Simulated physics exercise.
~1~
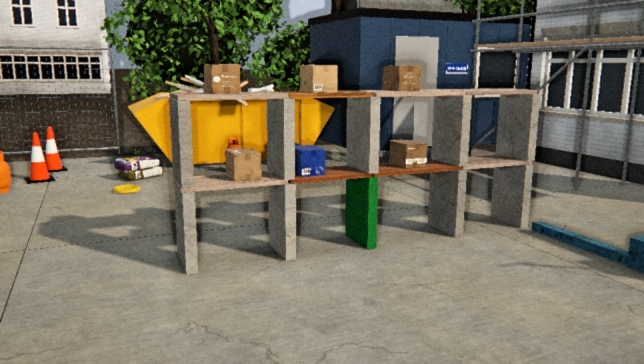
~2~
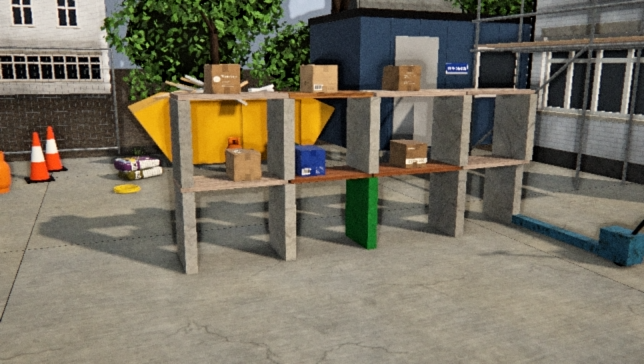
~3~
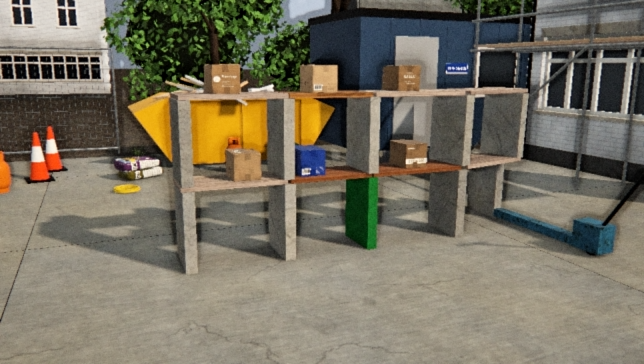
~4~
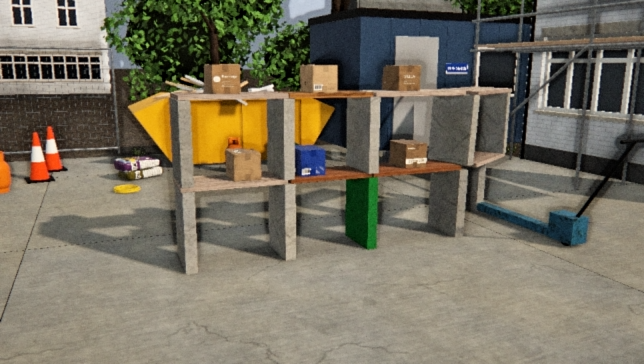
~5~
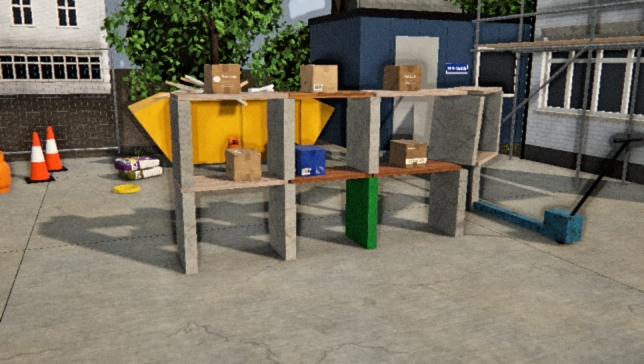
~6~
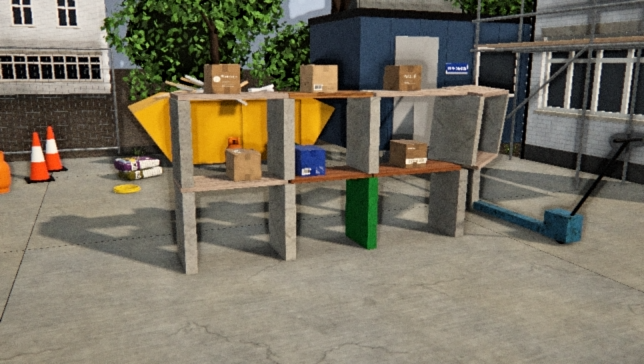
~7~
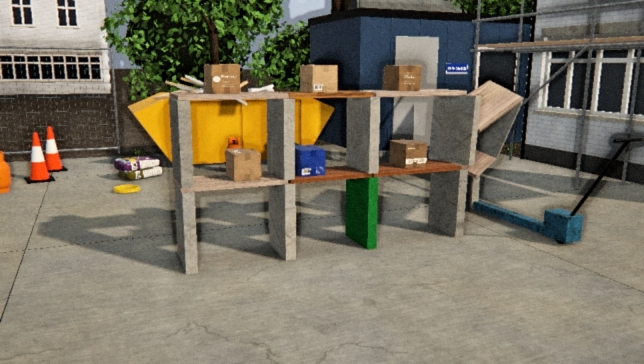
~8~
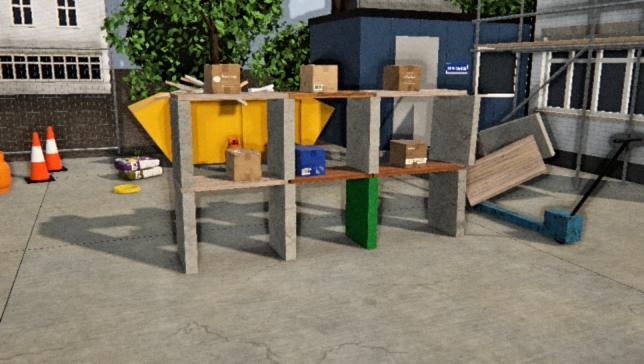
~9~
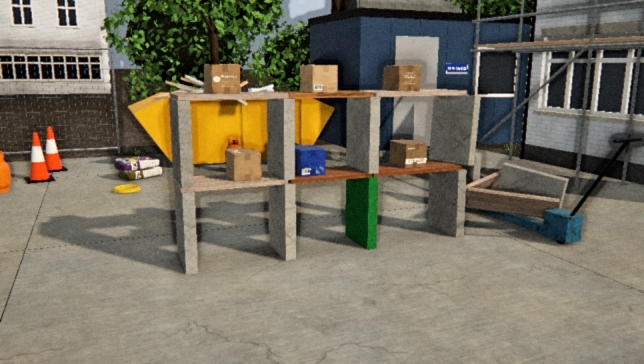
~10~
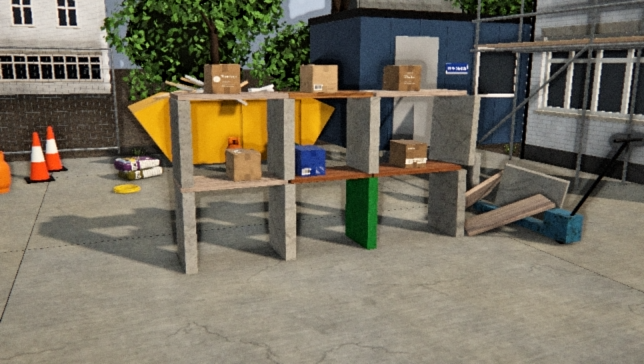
In a paved yard with traffic cones and scaffolding, a two-tier rack of boards on grey uprights holds several cartons, with one green upright beneath the lower boards. A low blue jack slides in from the right and pushes the bottom upright at that end to the left, then stops. The right-hand end wavers briefly, its upper upright leaning. Then that end gives way, and boards and uprights tip and drop to the ground around the jack. The pieces settle in a small heap, while the rest of the rack stands with every carton still in place.
